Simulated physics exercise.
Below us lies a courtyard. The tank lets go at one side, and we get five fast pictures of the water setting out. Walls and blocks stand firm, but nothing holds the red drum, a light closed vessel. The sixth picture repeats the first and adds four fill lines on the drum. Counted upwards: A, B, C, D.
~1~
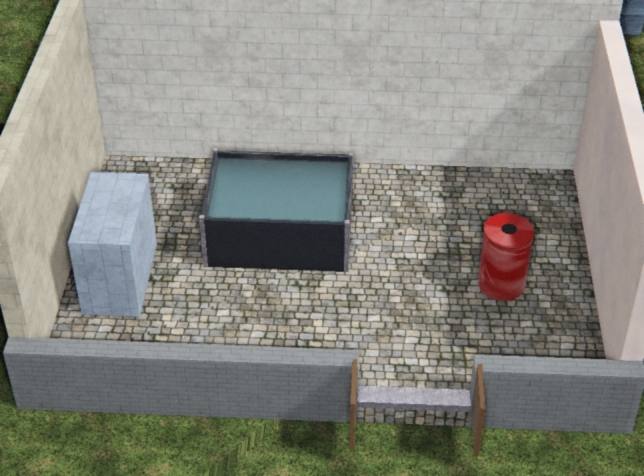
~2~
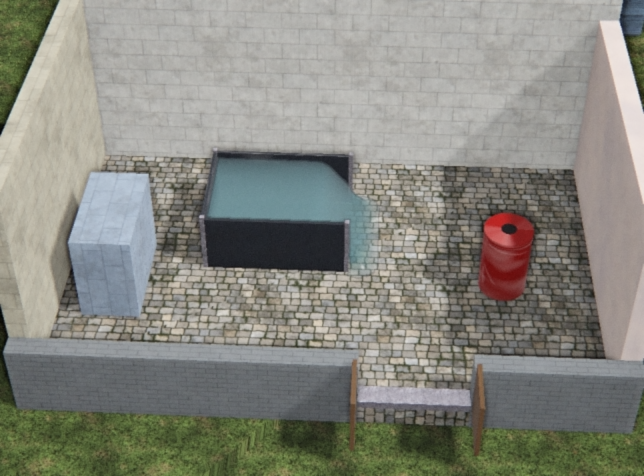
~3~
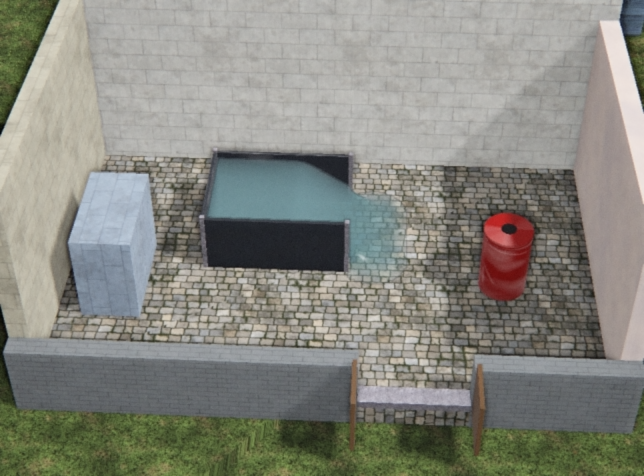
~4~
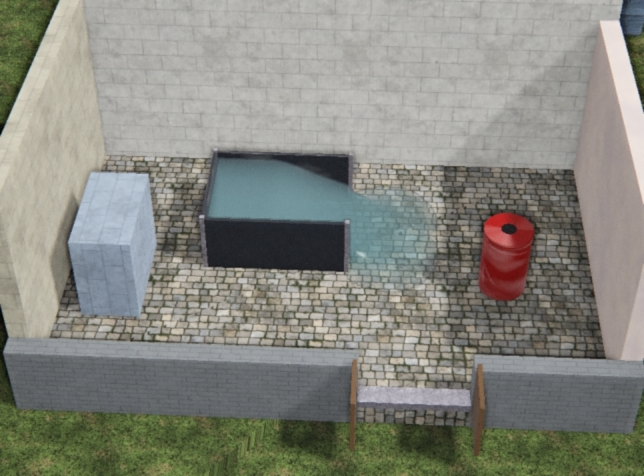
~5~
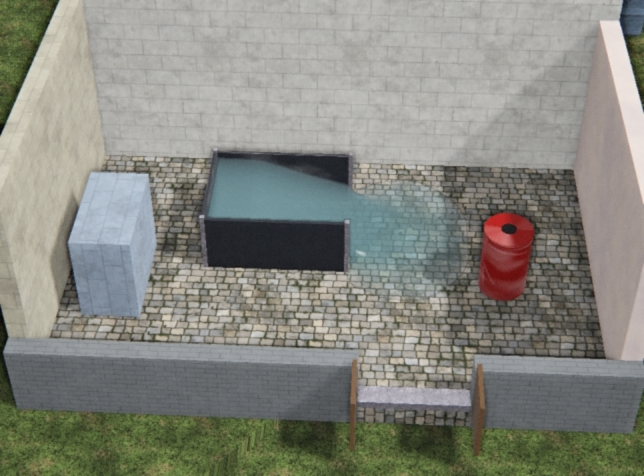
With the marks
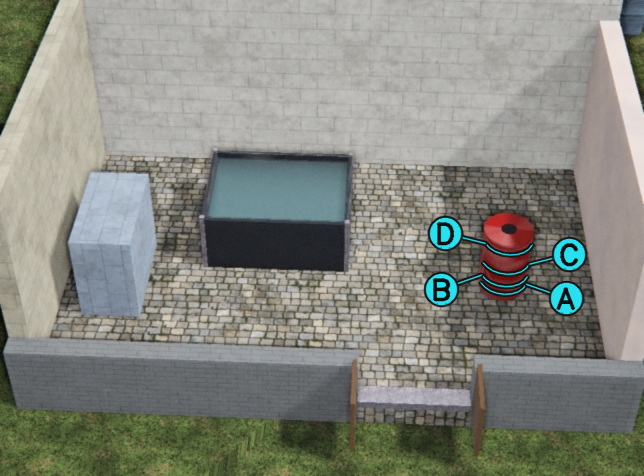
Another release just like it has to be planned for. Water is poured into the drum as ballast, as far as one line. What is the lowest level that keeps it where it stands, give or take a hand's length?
Go for C.
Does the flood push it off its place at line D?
No, not at all.
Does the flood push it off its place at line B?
Yes.
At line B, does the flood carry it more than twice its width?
No, less.
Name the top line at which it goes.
Here it is line B.
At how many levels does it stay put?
Two of them.
On the marked copy, A at (504, 294); B at (505, 286); C at (507, 274); D at (509, 255); from the bottom up A, B, C, D.
With A, it is pushed about 4 times its own width away.
With B, it is pushed about half its own width away.
With C, it does not move.
With D, it does not move.
